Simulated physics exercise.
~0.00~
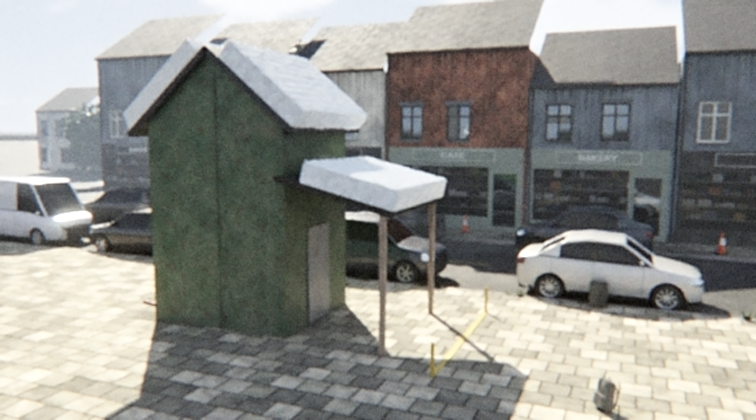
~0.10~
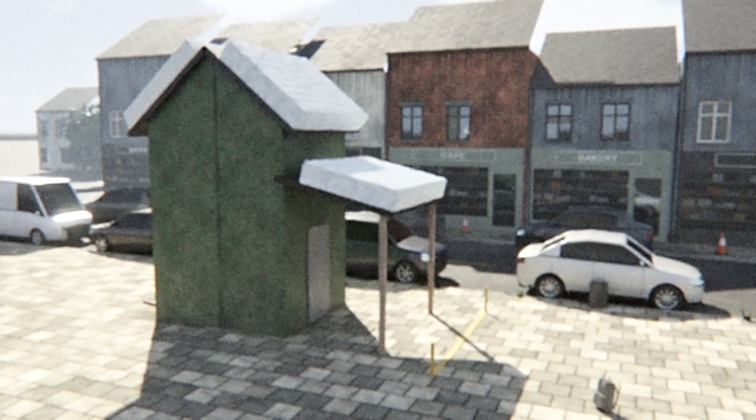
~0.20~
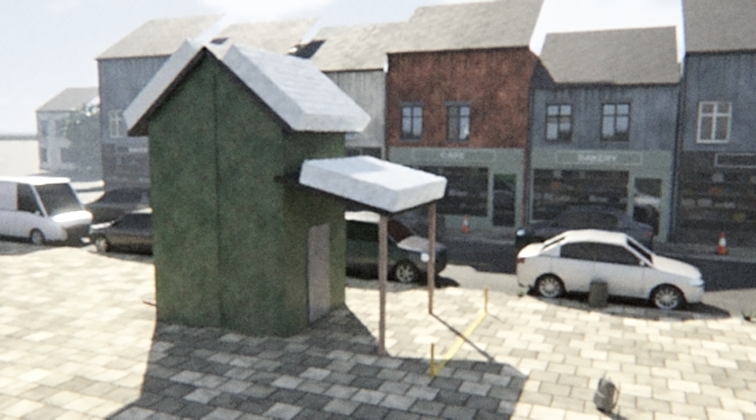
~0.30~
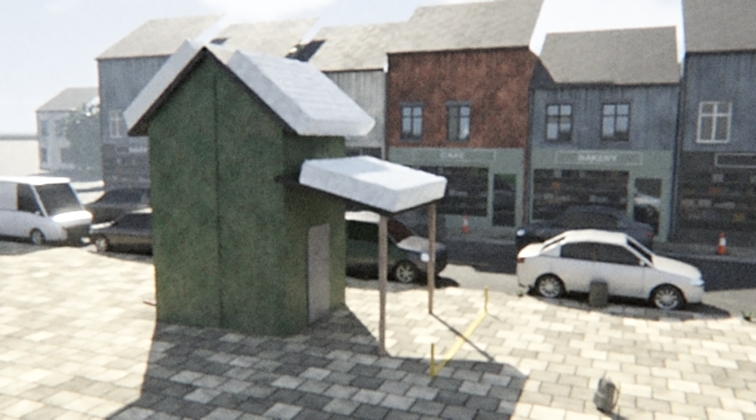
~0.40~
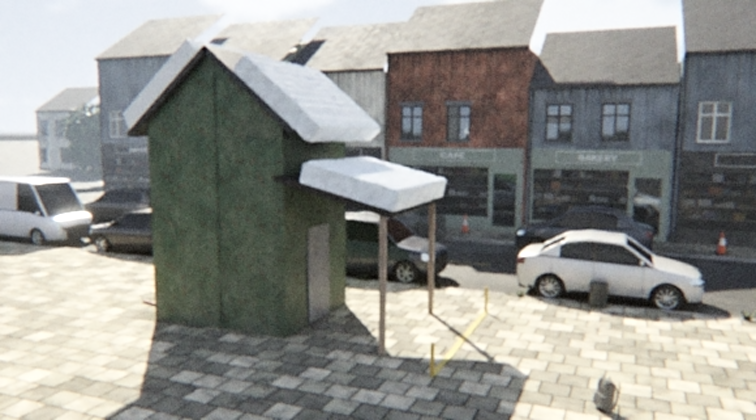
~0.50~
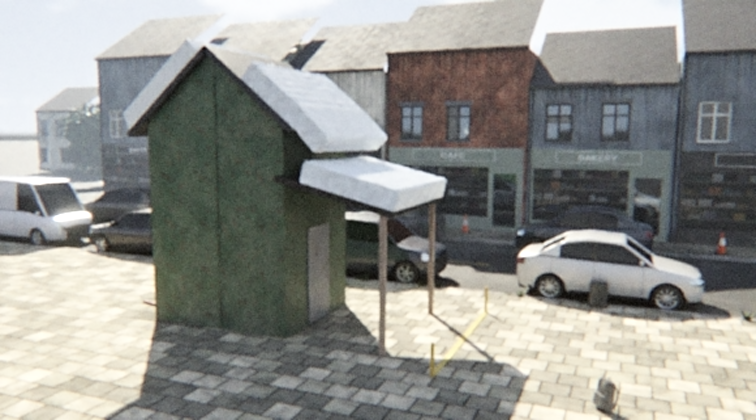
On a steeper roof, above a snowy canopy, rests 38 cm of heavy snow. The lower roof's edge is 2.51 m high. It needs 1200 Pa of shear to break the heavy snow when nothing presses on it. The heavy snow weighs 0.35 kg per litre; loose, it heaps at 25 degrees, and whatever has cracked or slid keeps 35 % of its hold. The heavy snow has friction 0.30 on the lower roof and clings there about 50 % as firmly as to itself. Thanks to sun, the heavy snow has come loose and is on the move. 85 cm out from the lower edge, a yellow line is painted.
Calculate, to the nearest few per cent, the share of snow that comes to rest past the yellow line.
Roughly 27 per cent.
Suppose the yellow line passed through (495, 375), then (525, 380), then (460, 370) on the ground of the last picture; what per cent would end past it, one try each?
Respectively 10, 4 and 20 percent would end past it.
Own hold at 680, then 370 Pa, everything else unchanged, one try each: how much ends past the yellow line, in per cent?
In order: Around 50 % and around 50 %.
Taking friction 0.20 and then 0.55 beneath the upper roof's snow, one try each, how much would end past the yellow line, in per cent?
In that order: 18 %, 0 %.
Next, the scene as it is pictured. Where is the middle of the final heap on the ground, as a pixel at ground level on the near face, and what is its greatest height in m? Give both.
The heap centres around (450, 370) and rises about 0.4 m.
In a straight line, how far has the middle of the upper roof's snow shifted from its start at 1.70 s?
Straight-line shift: Roughly 3.0 m.
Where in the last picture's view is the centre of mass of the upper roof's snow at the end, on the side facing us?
Look near (405, 247) in the final picture.
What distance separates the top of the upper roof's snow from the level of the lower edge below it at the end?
It ends up some 0.8 m higher than the lower edge.
After 1.05 s, none is below the lower edge and 0 % is past the line.
After 1.70 s, 18 % is below the lower edge and 8 % is past the line.
After 2.35 s, 44 % is below the lower edge and 27 % is past the line.
After 3.00 s, 45 % is below the lower edge and 27 % is past the line.
After 3.50 s, 45 % is below the lower edge and 27 % is past the line.
